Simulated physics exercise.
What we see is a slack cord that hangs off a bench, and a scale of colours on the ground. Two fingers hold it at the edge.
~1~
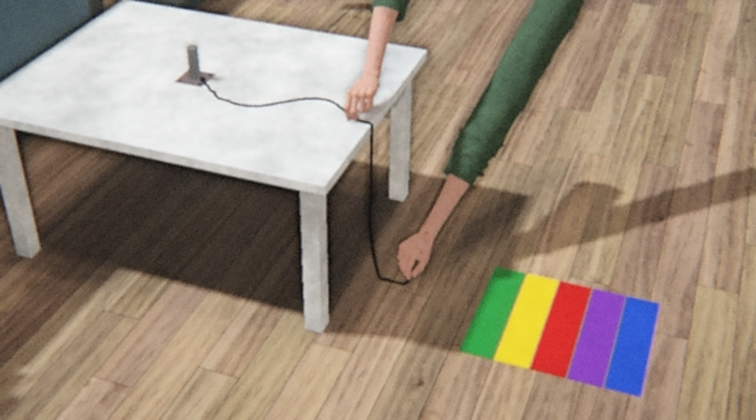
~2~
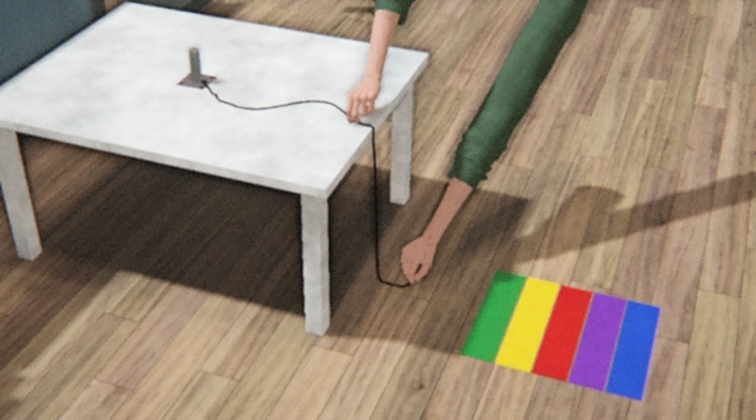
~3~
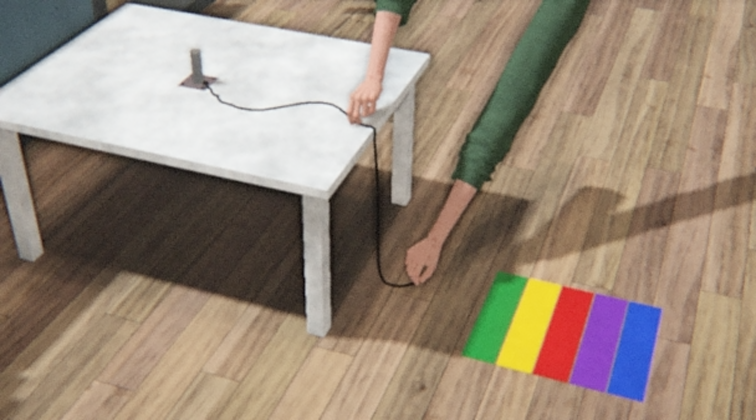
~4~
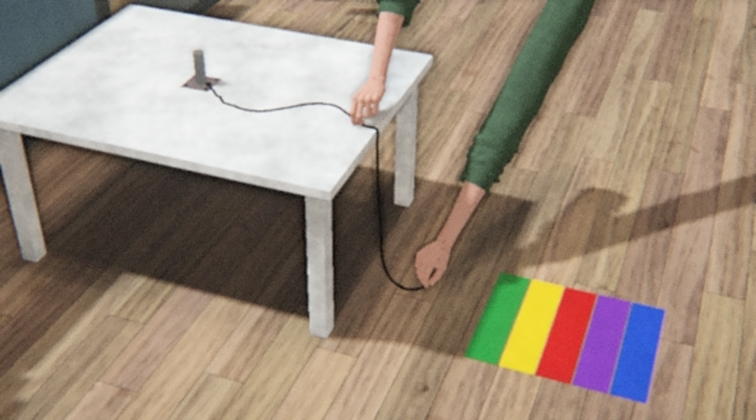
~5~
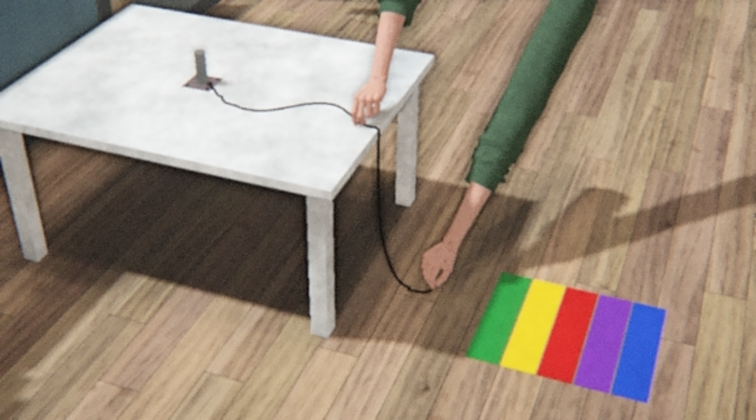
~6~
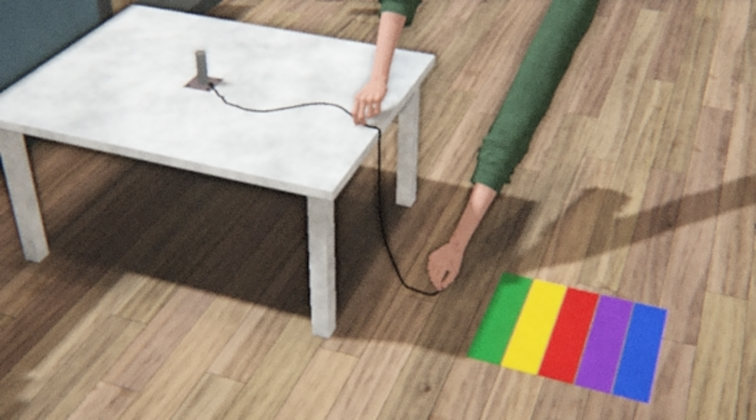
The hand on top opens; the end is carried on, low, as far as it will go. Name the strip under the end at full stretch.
The end stops over the red strip.
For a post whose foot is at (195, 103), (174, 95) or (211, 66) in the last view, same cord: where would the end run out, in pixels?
About (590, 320), (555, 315) and (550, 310).
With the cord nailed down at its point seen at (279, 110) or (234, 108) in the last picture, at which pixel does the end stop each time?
Try by try, around (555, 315) and (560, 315).
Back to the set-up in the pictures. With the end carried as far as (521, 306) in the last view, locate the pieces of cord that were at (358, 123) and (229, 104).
About (383, 140), and the other about (254, 94).
Soon after, end near (521, 306); over green.
After that, end near (555, 314); over yellow.
At the stop, end near (575, 318); over red. It gets as far as the red strip.
